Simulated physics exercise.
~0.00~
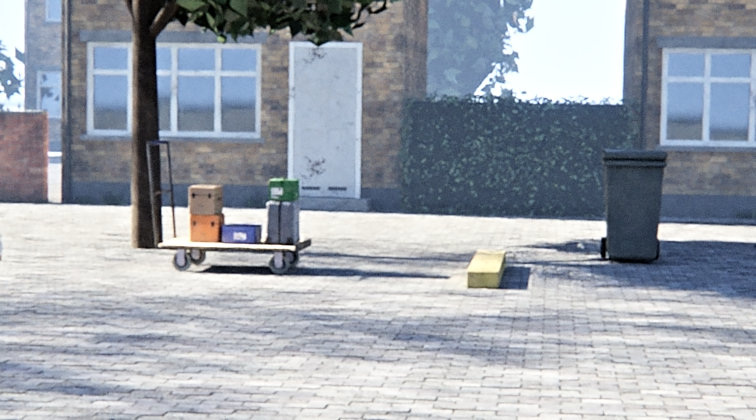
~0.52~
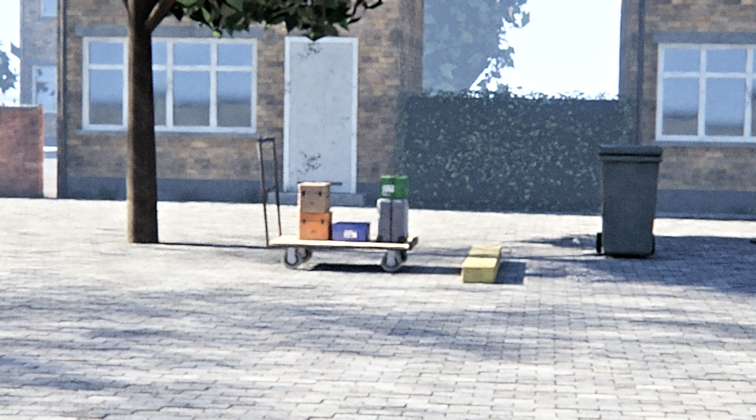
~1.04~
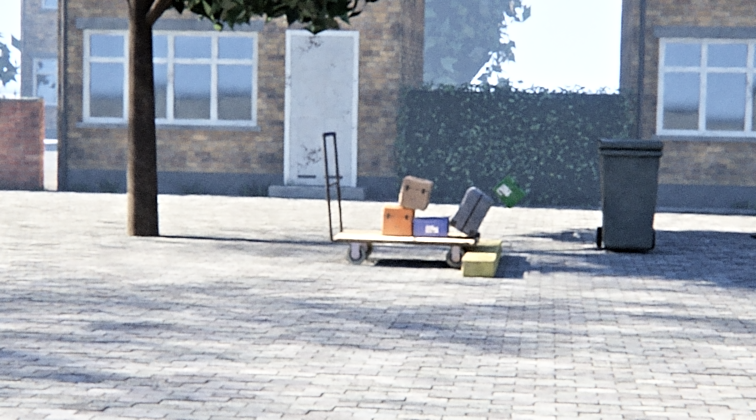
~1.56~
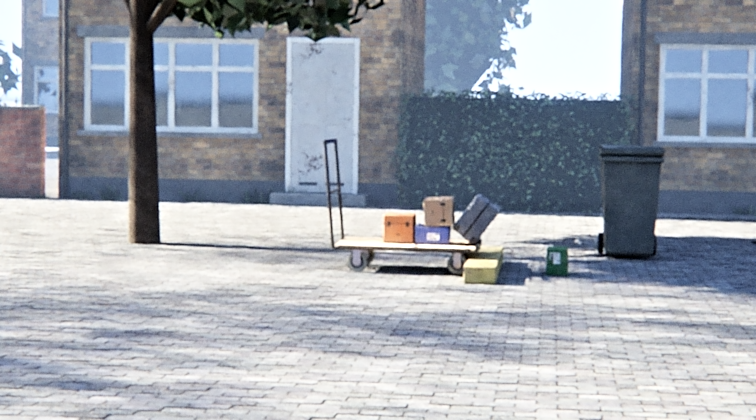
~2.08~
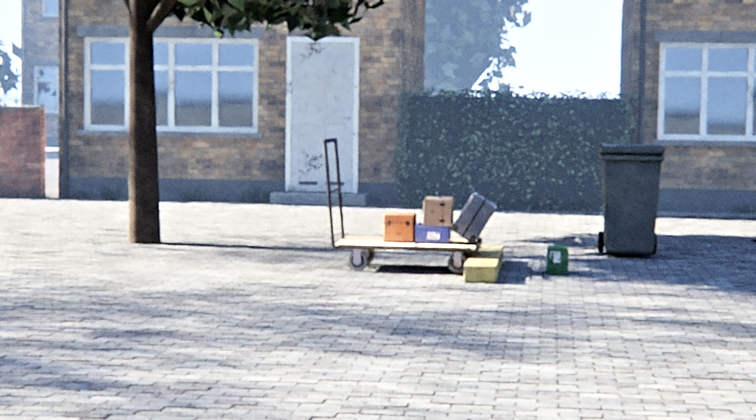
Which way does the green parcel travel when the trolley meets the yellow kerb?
It travels to the right, flying off ahead of the trolley and coming down on the paving beyond the kerb.
